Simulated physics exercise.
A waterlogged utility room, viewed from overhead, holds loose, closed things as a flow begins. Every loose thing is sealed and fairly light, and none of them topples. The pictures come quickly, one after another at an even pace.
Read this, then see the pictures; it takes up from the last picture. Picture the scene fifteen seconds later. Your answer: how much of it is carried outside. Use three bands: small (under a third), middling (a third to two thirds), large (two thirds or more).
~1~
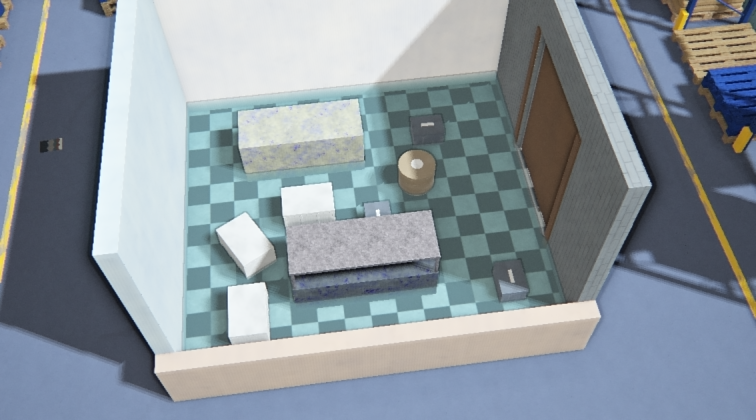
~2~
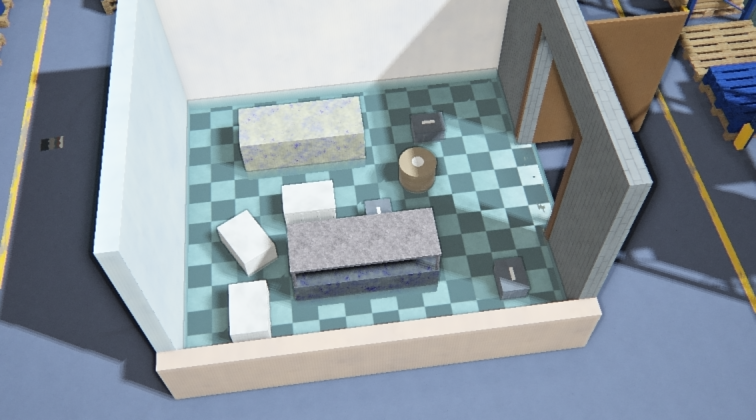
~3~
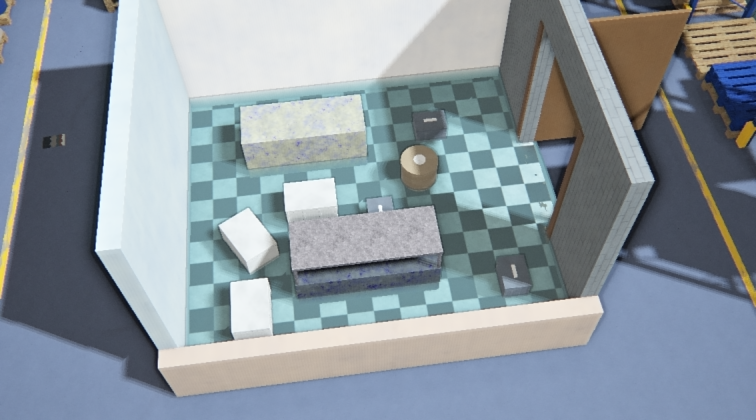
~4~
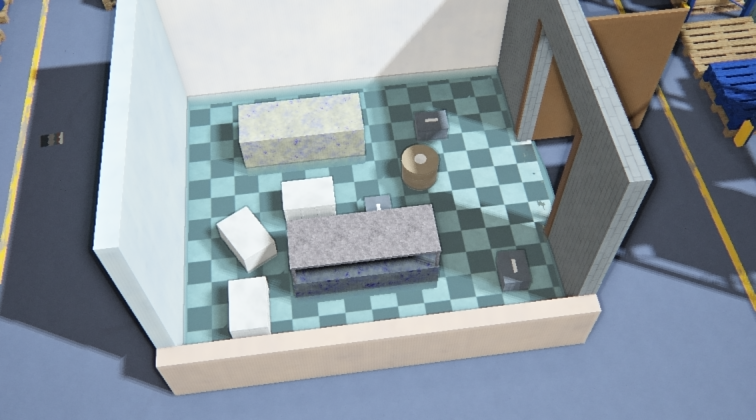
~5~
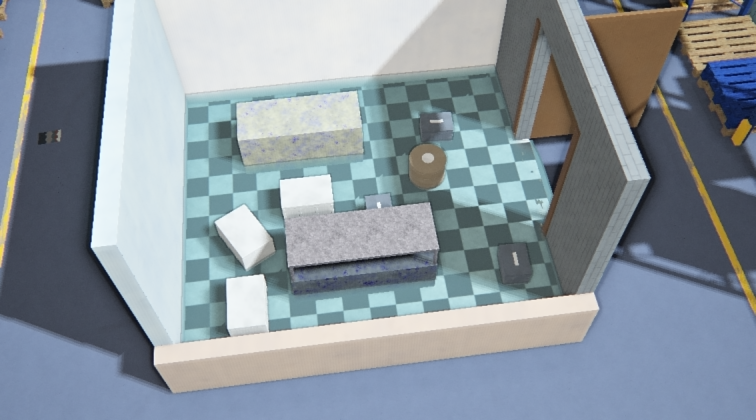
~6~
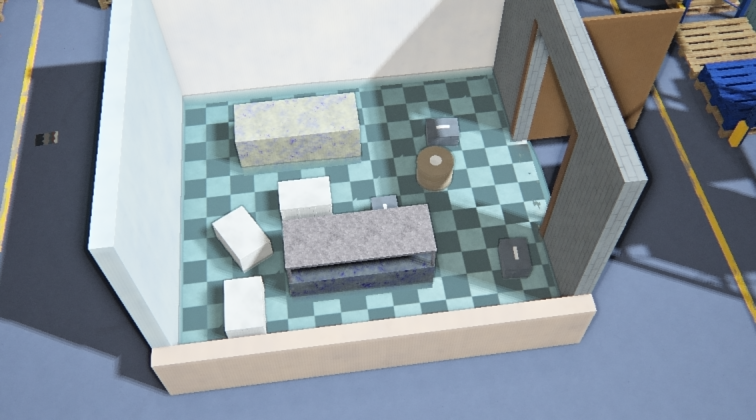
Large.
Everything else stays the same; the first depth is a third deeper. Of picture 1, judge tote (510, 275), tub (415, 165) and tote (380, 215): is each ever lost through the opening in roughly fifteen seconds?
So, in the listed order, they end up flushed out, flushed out and flushed out.
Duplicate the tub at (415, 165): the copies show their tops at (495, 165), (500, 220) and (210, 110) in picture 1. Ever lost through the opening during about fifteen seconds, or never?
Well, taking each in turn, that's lost to the flow, lost to the flow and finally never removed.
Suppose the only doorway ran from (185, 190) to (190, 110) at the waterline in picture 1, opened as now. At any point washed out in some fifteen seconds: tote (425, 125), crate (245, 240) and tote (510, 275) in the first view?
Item one: Leaves; item two: Leaves; item three: Remains.
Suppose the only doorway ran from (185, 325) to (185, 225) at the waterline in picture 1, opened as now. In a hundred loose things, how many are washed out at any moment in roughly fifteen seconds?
70 in a hundred or thereabouts.
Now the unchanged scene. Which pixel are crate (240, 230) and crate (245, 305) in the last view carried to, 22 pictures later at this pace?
Look for them around (323, 199) and (276, 303).
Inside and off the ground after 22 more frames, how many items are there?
3.
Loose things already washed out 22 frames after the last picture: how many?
That gives 4.
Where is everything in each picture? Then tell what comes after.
The first picture shows a tote at (511, 277) floats; a tub at (417, 164), afloat; 0 of 7 have shifted.
The second picture shows a tote at (512, 274) floats; a tub at (418, 162) floats; 0 of 7 have shifted.
The third picture shows a tote at (514, 271) floats; a tub at (420, 160) floats; 0 of 7 have shifted.
The fourth picture shows a tote at (514, 266), afloat, close to its start; a tub at (420, 159) floats, close to its start; 1 of 7 have shifted.
The fifth picture shows a tote at (516, 259) floats, close to its start; a tub at (428, 158) floats, close to its start; 3 of 7 have shifted.
The sixth picture shows a tote at (516, 254), afloat, close to its start; a tub at (436, 161) floats, close to its start; 4 of 7 have shifted.
A moment on, 0 of 7 are out; 7 afloat.
Next, 4 of 7 are out; 3 afloat.
Later, 4 of 7 are out; 3 afloat.
In the end, 5 of 7 are out; 2 afloat.
